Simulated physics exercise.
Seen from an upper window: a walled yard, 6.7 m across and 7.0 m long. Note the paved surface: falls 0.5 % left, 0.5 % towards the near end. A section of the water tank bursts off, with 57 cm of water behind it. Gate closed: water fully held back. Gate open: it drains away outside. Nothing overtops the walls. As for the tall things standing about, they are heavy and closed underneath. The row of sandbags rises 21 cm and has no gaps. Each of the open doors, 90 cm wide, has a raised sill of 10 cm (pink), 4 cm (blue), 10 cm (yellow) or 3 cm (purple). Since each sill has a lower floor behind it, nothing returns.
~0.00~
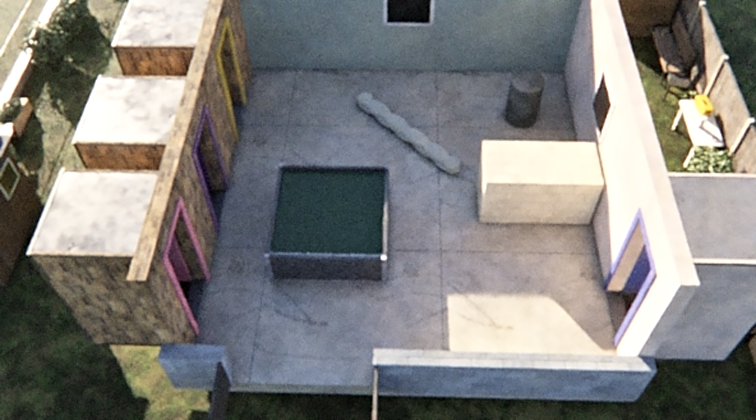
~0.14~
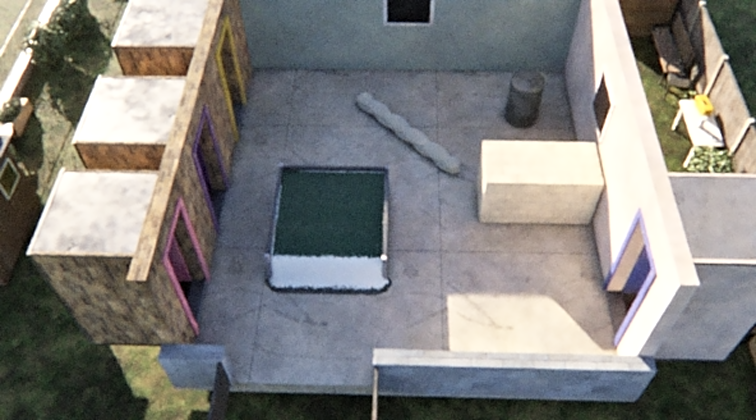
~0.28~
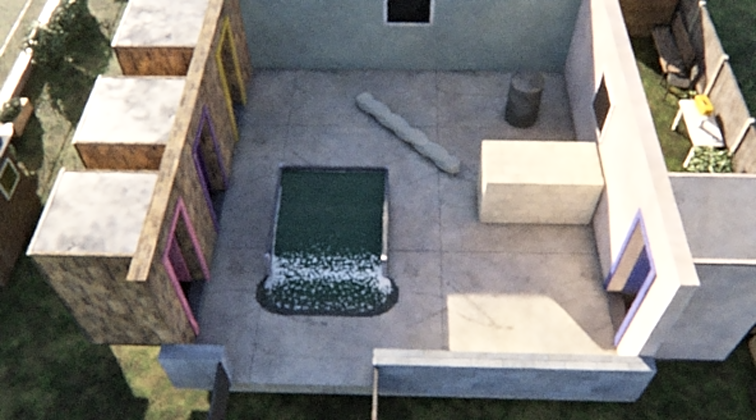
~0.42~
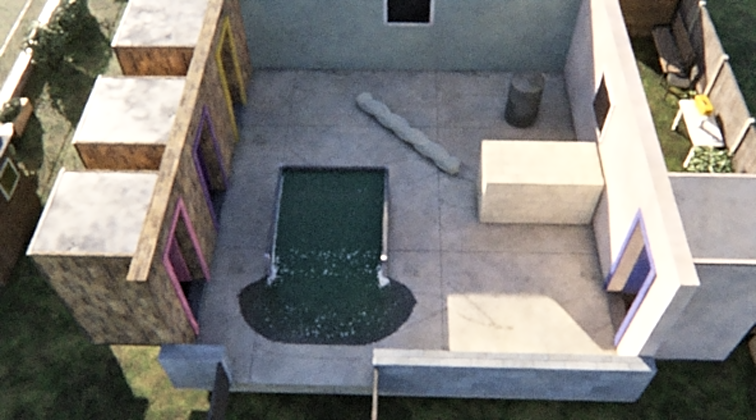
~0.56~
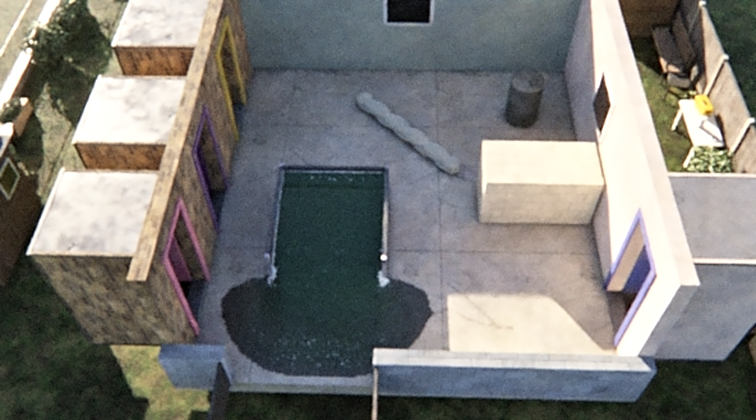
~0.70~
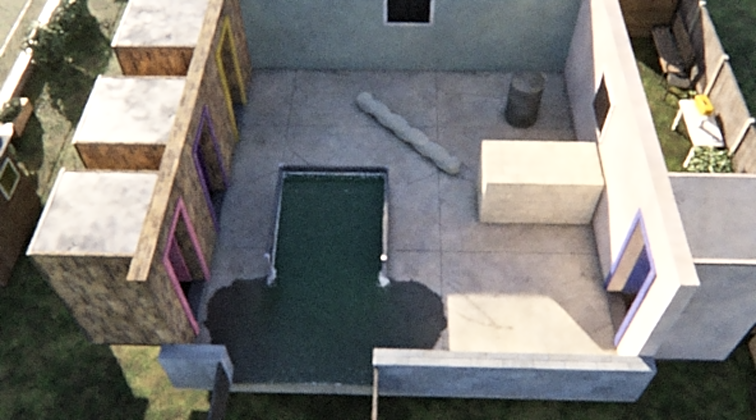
Dark green water sits still in a square tank in a walled yard, then bursts through the tank's near side in a white, foamy rush. It spreads across the pale paving in a widening, rounded sheet, reaching the low front wall and the opening there as the level inside the tank drops slightly.
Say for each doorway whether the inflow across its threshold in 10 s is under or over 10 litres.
The pink door is going to hold within the limit. The blue door is going to break the limit. The yellow door is going to hold within the limit. The purple door is going to hold within the limit.
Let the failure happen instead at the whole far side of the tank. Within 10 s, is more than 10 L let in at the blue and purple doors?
The blue door comes out less than that and the purple door more than that.
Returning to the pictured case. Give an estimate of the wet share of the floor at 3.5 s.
30 %.
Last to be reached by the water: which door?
The yellow door.
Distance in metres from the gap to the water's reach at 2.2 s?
Distance: Approx. 4.6 m.
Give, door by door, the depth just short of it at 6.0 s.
You'd see pink at 3 cm, blue at 5 cm, yellow at 1 cm and purple at 2 cm.
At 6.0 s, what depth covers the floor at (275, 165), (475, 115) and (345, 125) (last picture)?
2, 0, 0 cm.
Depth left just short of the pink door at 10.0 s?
Some 2.0 cm.
After 1.4 s water covers 15 % of the floor and is deepest (26 cm) near (386, 371); pink door 5 cm at the sill, 0 L in, blue door not reached, yellow door not reached, purple door not reached.
After 2.2 s water covers 20 % of the floor and is deepest (22 cm) near (386, 371); pink door 7 cm at the sill, 0 L in, blue door not reached, yellow door not reached, purple door not reached.
After 3.5 s water covers 30 % of the floor and is deepest (14 cm) near (190, 367); pink door 6 cm at the sill, 0 L in, blue door 9 cm at the sill, 4 L in, yellow door not reached, purple door 1 cm at the sill, 0 L in.
After 6.0 s water covers 40 % of the floor and is deepest (8 cm) near (584, 233); pink door 3 cm at the sill, 0 L in, blue door 5 cm at the sill, 24 L in, yellow door 1 cm at the sill, 0 L in, purple door 2 cm at the sill, 0 L in.
After 10.0 s water covers 55 % of the floor and is deepest (4 cm) near (389, 273); pink door 2 cm at the sill, 0 L in, blue door 2 cm at the sill, 26 L in, yellow door 2 cm at the sill, 0 L in, purple door 2 cm at the sill, 0 L in.
